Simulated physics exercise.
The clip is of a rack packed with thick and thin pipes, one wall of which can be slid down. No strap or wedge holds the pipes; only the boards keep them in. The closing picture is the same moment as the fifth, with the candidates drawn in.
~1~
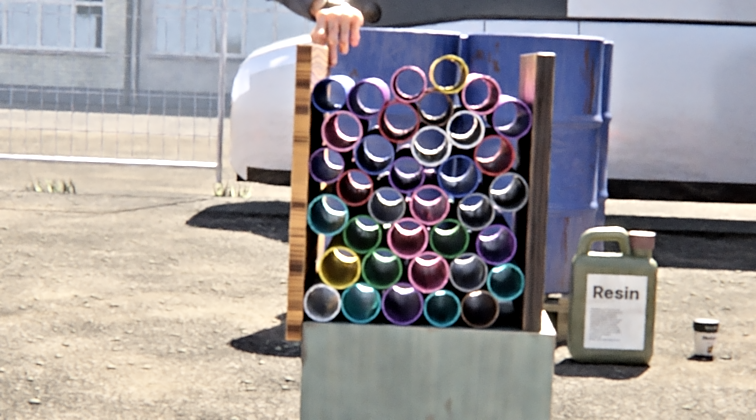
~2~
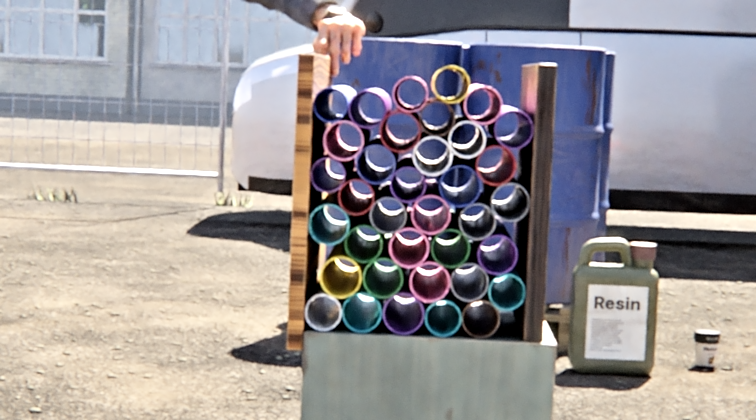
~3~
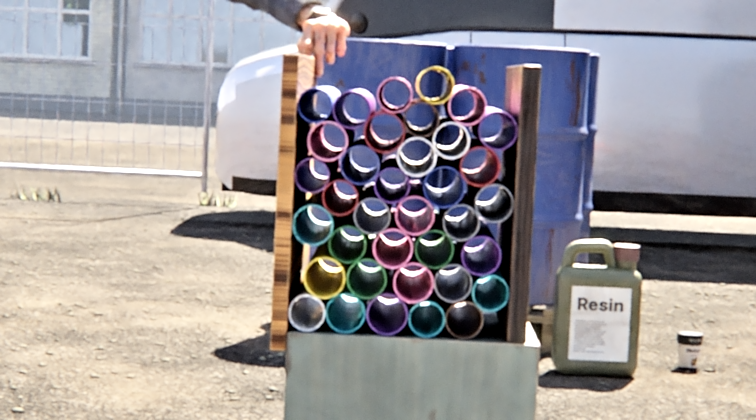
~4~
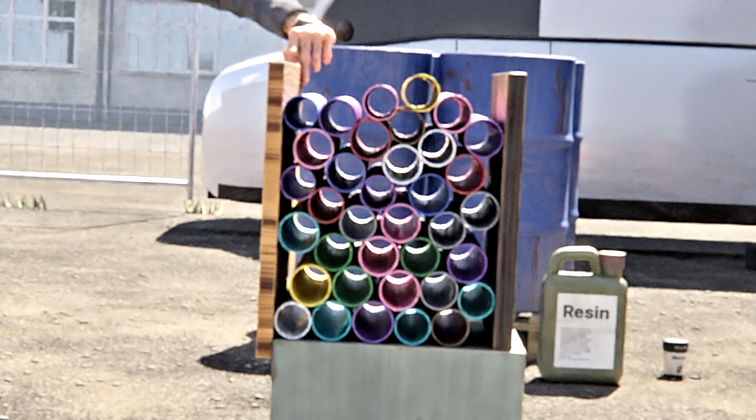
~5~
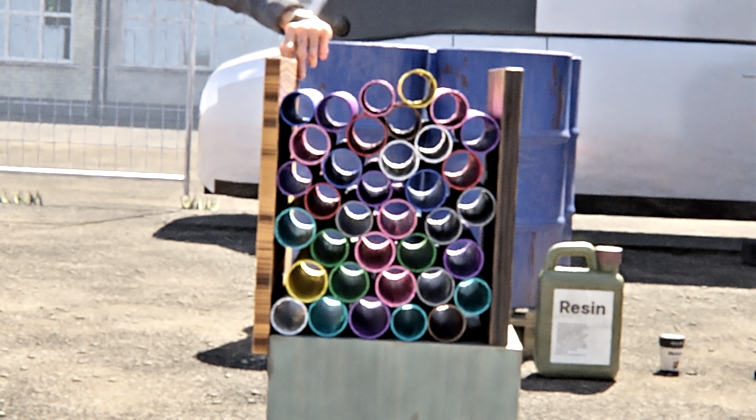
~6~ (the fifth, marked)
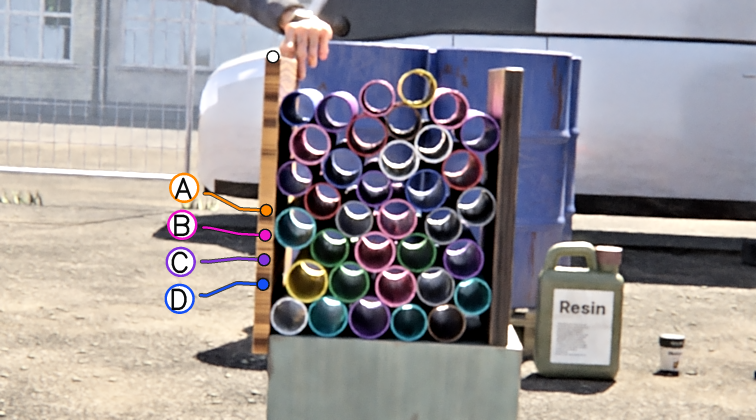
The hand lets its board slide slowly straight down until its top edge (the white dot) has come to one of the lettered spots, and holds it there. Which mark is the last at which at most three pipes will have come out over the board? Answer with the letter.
The answer is mark A.
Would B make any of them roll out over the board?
At B: Yes.
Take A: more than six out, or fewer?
Fewer than six.
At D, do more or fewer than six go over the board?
At D, more than six.
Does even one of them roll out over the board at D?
Yes, at D.
On the marked copy, A at (266, 211); B at (265, 235); C at (264, 260); D at (263, 285); the white dot at (273, 57).
Following A. Soon after the start, top of the board (278, 124).
Later, top of the board (275, 200).
In the end, top of the board (275, 210), one out over the board.
As for the rest, B four out over the board; C four out over the board; D more than three out over the board.
